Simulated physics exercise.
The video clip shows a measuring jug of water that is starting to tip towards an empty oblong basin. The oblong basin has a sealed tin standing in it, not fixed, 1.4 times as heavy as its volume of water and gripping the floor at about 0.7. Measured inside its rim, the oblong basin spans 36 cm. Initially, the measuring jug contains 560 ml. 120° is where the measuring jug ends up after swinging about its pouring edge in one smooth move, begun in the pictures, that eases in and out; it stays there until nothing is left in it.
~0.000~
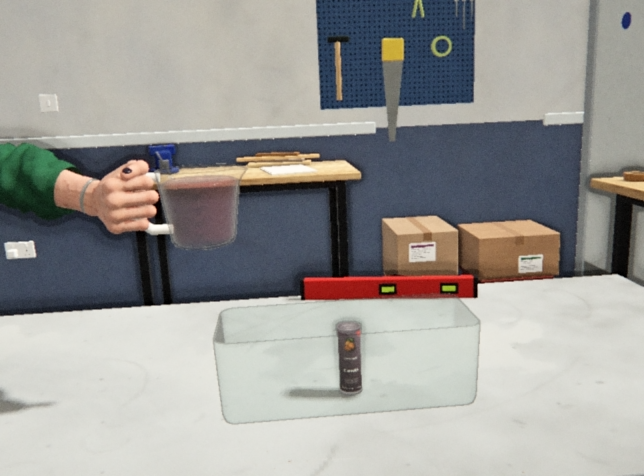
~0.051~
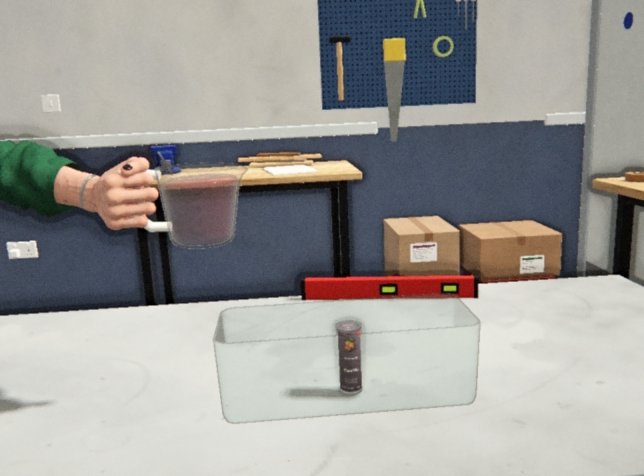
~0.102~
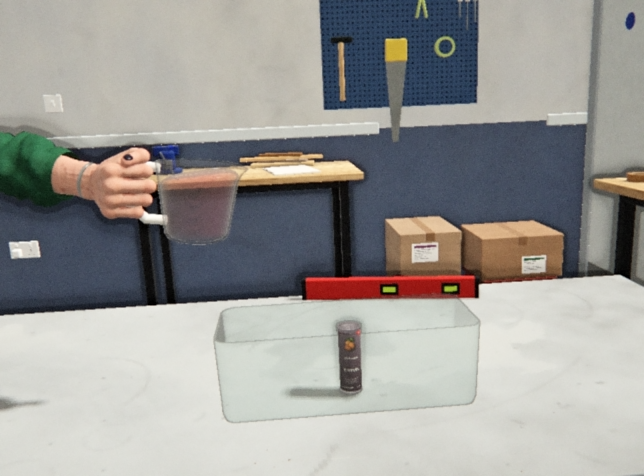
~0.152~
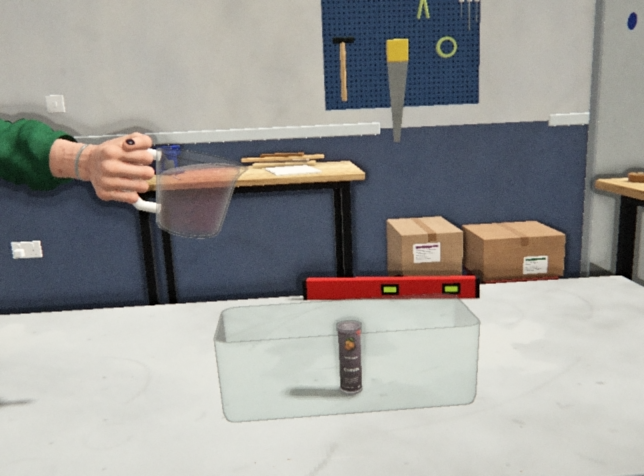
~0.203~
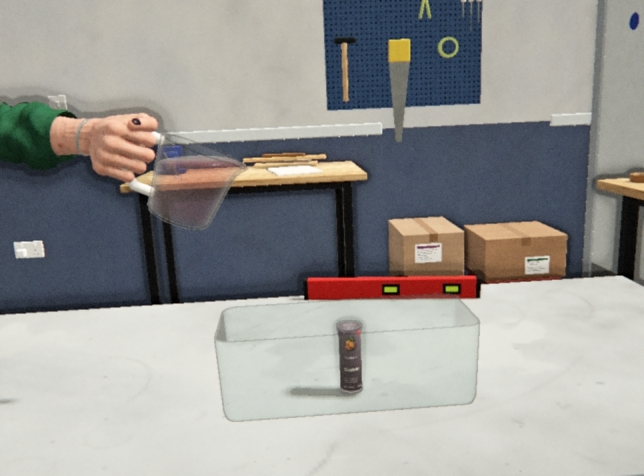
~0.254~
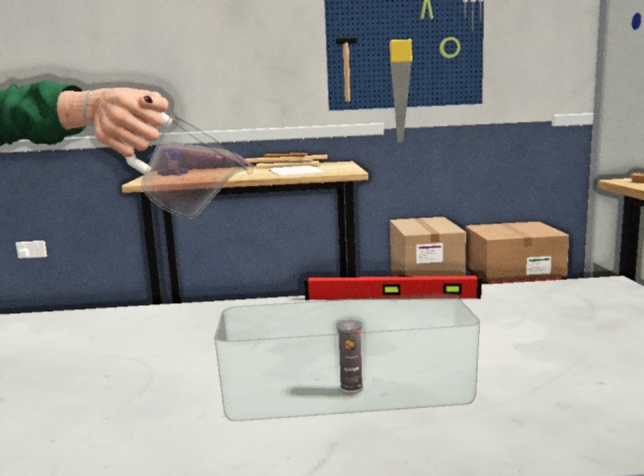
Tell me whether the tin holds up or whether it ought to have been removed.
It is going to cope.
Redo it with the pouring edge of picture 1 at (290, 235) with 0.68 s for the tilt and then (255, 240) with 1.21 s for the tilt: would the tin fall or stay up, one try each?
In the first try it remains standing; in the second it comes down.
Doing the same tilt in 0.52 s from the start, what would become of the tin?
In that case the tin stays vertical.
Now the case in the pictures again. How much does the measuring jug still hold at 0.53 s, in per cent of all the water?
Roughly 44 per cent.
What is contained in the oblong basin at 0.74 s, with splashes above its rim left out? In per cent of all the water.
That comes to about 68 percent.
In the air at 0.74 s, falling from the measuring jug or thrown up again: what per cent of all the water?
Near 32 in a hundred.
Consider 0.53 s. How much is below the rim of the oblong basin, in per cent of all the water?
At that time the basin holds about 5 per cent of the liquid.
After 0.53 s the tilt is 107° and 43 per cent is still to pour; the tin stands where it began.
After 0.74 s the tilt is 120° and 0 per cent is still to pour; the tin stands where it began.
After 0.95 s the tilt is 120° and 0 per cent is still to pour; the tin stands where it began.
After 1.18 s the tilt is 120° and 0 per cent is still to pour; the tin stands where it began.
In the end the tin stands where it began.
